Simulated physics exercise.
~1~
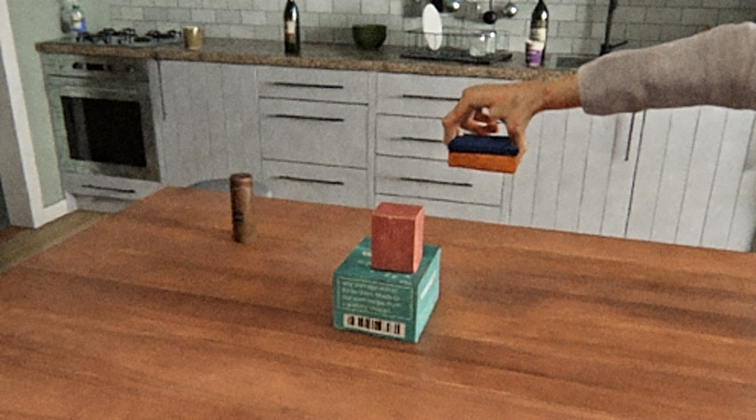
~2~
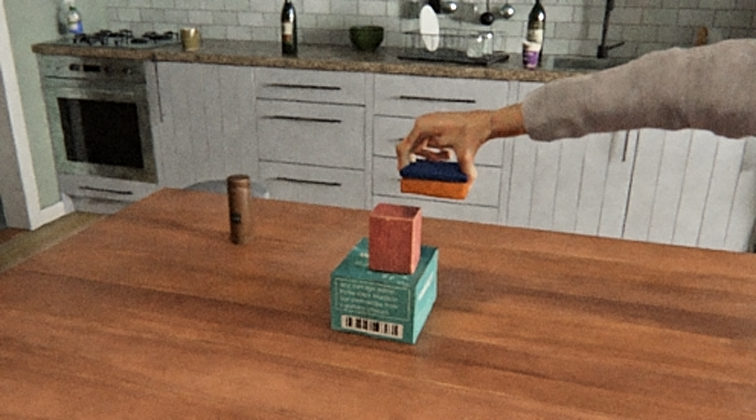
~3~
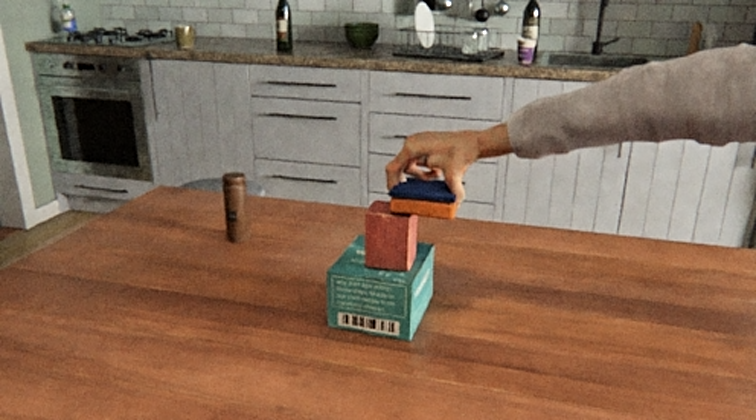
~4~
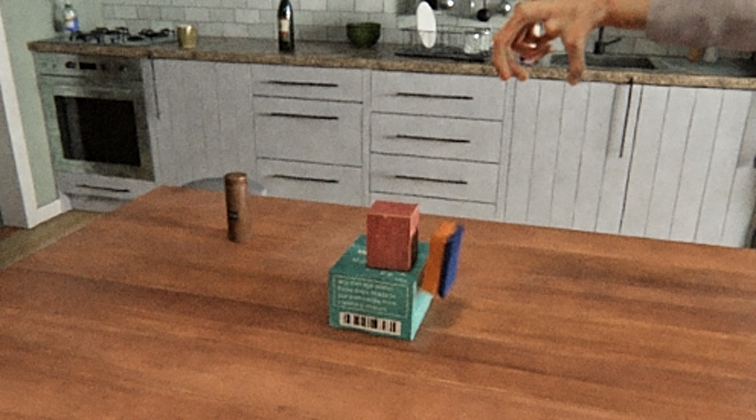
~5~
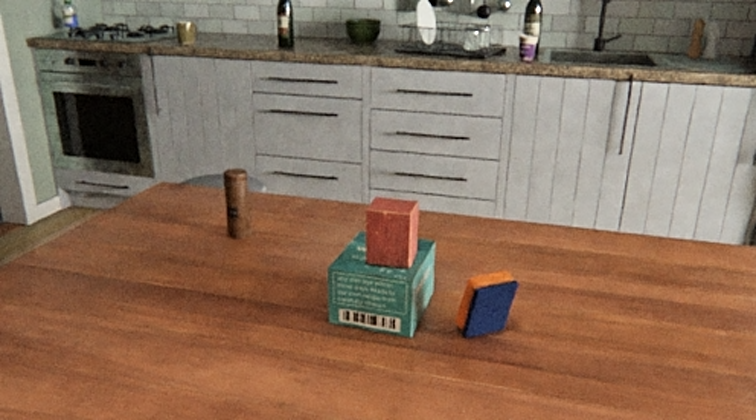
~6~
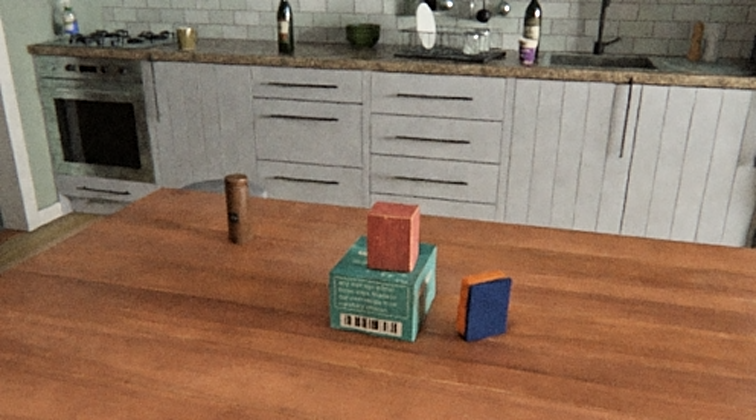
At first, a hand holds an orange and dark blue sponge above and to the right of a red block, which sits on a turquoise box on a wooden table, with a brown shaker standing to the left. The hand moves left and lowers the sponge onto the top of the block. Then the fingers let go and the hand draws back to the upper right. The sponge tips off the right side and drops past the box. It ends up standing on its edge on the table, right of the box, while the block, box and shaker stay in place.
